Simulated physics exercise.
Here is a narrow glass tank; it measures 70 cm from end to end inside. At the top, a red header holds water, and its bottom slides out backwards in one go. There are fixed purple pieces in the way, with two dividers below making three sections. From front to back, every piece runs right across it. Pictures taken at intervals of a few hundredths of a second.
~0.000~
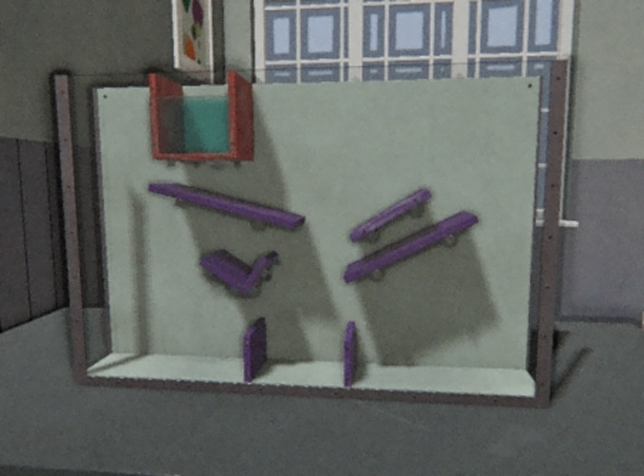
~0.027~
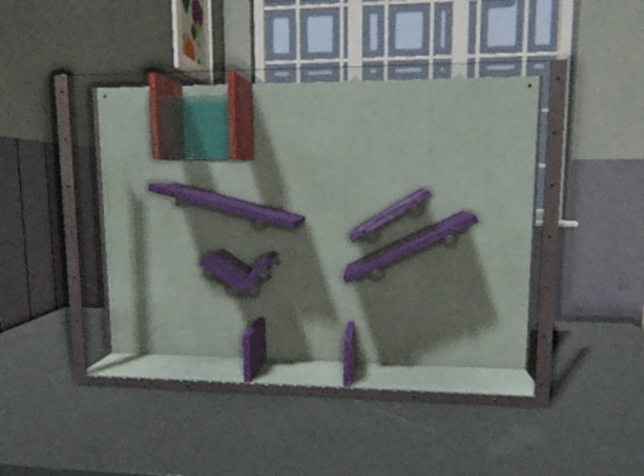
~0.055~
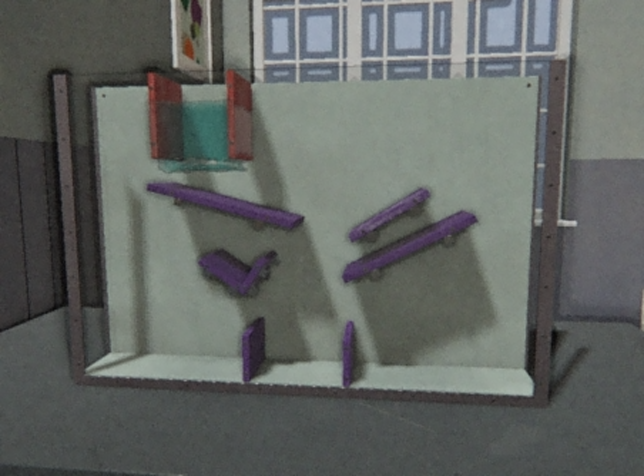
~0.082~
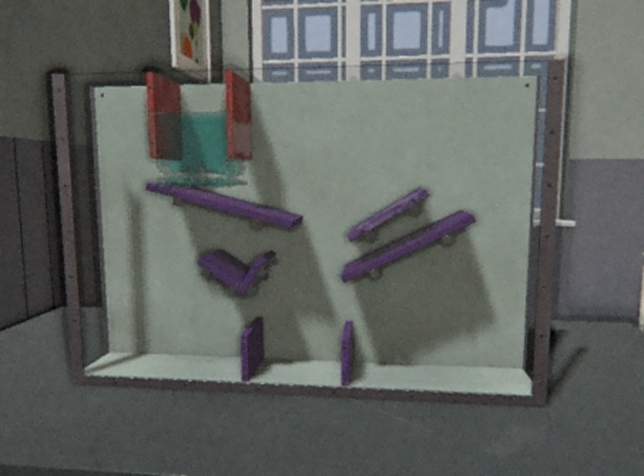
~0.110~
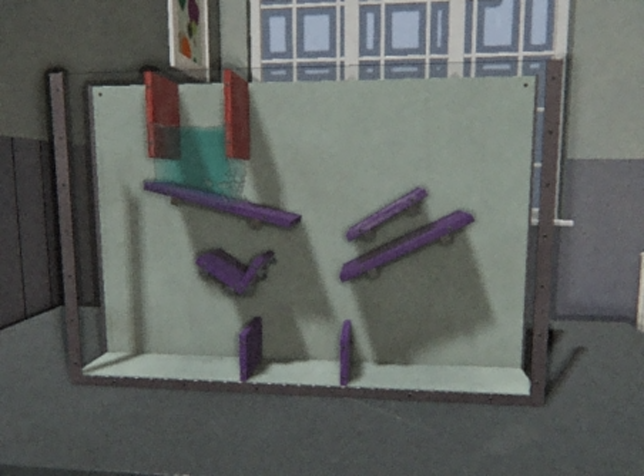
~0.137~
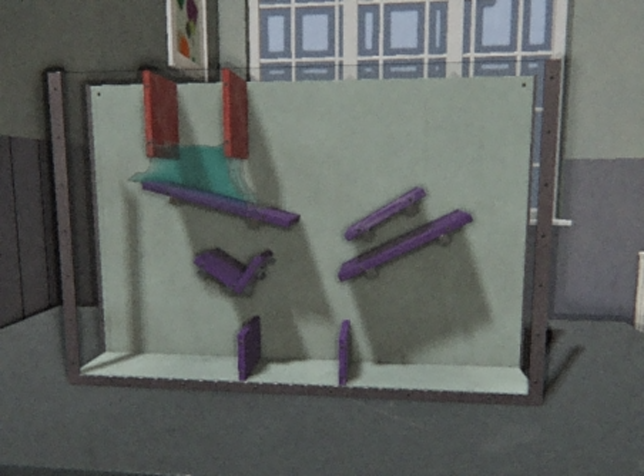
In a narrow glass tank in a room with a window, teal water drops from between two red walls at the upper left, lands on a sloping purple ledge, and spreads along it both ways.
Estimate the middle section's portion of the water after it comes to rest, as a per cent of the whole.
The middle section ends up with about 50 percent.
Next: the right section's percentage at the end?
Near 24 in a hundred.
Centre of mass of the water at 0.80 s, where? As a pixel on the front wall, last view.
I'd put it somewhere about (323, 337) in that last view.
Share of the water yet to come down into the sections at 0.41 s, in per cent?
Around 80 %.
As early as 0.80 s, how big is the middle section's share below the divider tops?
That share comes to around 24 percent, give or take.
By 0.25 s the sections hold 0, 0 and 0 per cent, with 100 still above them.
By 0.41 s the sections hold 16, 5 and 0 per cent, with 78 still above them.
By 0.80 s the sections hold 27, 24 and 22 per cent, with 27 still above them.
At rest it is 28 per cent left, 48 middle, 24 right.
